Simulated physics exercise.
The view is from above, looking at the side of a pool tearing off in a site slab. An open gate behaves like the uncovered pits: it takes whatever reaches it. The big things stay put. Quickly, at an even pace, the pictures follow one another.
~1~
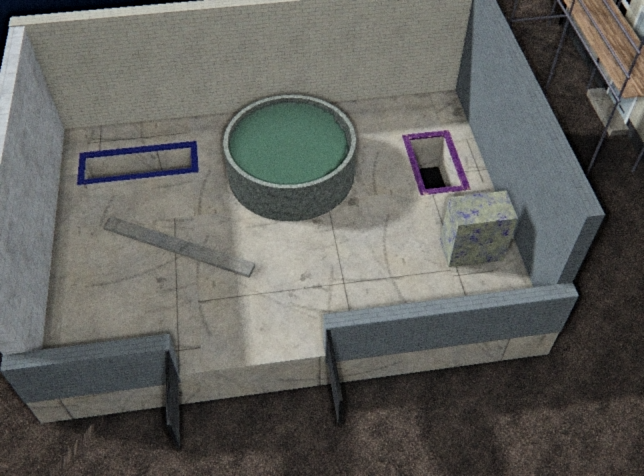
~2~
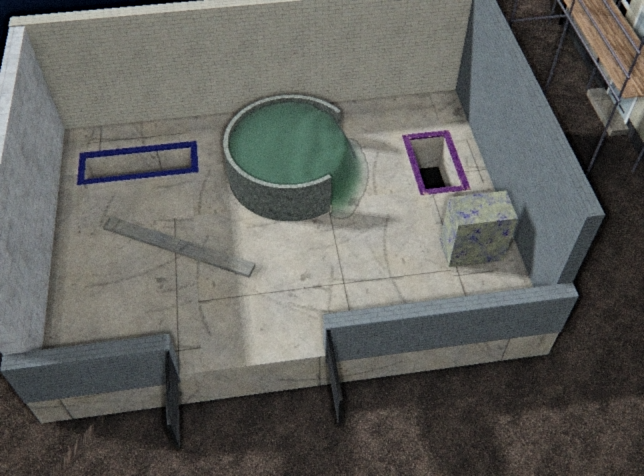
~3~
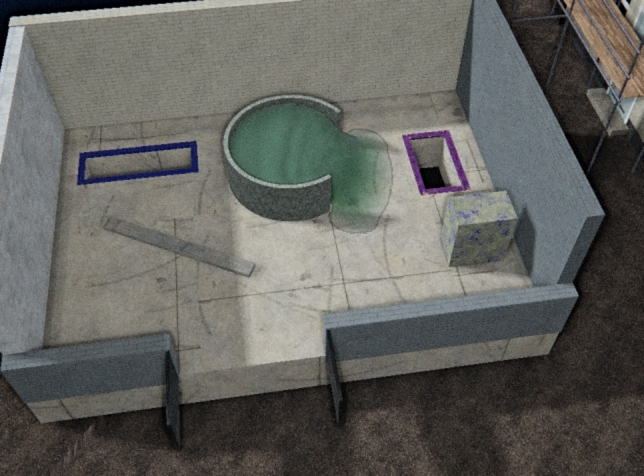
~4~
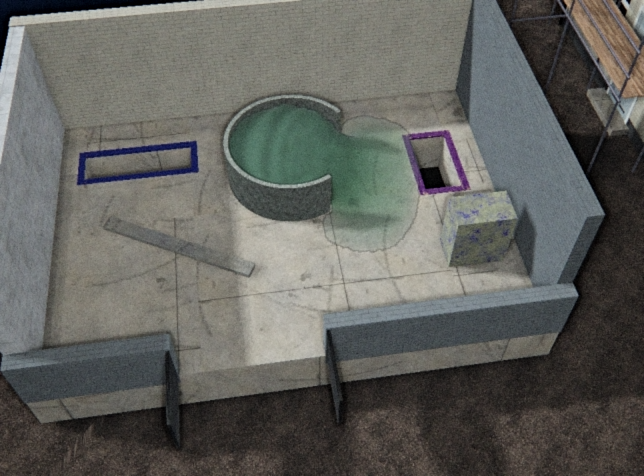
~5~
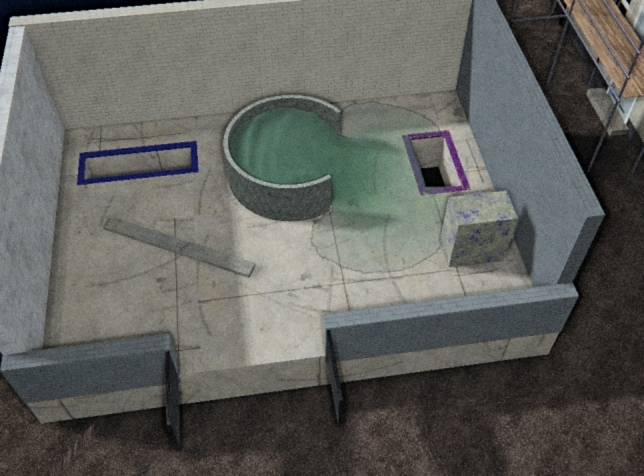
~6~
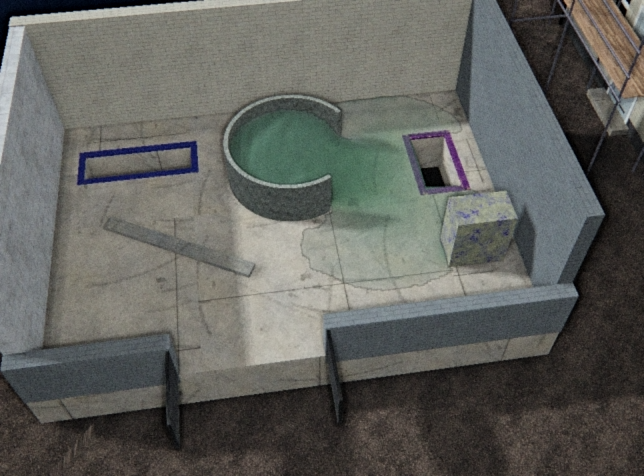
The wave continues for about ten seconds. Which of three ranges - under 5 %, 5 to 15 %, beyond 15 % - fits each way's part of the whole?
The gate ends up with a share that stays below five per cent, the purple pit ends up with a share topping fifteen per cent, the blue pit ends up with a share that stays below five per cent.
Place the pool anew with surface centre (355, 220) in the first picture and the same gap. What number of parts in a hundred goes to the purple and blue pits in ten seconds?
Within ten seconds the purple pit collects 40 percent of the total and the blue pit 4 percent.
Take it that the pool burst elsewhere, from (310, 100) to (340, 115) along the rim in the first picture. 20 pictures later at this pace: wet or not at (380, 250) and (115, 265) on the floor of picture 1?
Taking them in order, I'd say swamped and then not reached.
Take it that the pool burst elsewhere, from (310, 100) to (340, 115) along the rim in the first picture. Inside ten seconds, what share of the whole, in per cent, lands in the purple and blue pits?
Purple takes 40 in a hundred, blue takes 6 in a hundred.
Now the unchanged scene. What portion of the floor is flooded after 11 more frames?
Near 35 in a hundred.
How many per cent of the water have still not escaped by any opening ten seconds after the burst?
My estimate is some 36 percent.
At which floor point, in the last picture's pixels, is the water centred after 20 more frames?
Roughly (391, 202) in the last picture.
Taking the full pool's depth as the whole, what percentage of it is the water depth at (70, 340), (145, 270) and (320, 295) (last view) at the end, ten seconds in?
Approx. values, in order: 6 %, 2 %, 4 %.
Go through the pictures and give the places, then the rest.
The pool at (290, 142) is whole and still, in the first picture.
Water pours out at (350, 168) and has run to a hidden place, in the second picture.
Water pours out at (350, 170) and has run to (363, 132), in the third picture.
The front is at (388, 243), out from the gap at (350, 171), in the fourth picture.
The front is at (425, 121), out from the gap at (350, 171), in the fifth picture.
Water pours out at (350, 171) and has run to (446, 114), in the sixth picture.
A moment on, water covers 30 % of the floor; the gate 0 %, the purple pit 14 %, the blue pit 0 %.
Next, water covers 35 % of the floor; the gate 0 %, the purple pit 24 %, the blue pit 0 %.
Then, water covers 40 % of the floor; the gate 0 %, the purple pit 38 %, the blue pit 0 %.
Later, water covers 70 % of the floor; the gate 1 %, the purple pit 51 %, the blue pit 0 %.
In the end, water covers 85 % of the floor; the gate 3 %, the purple pit 59 %, the blue pit 1 %.
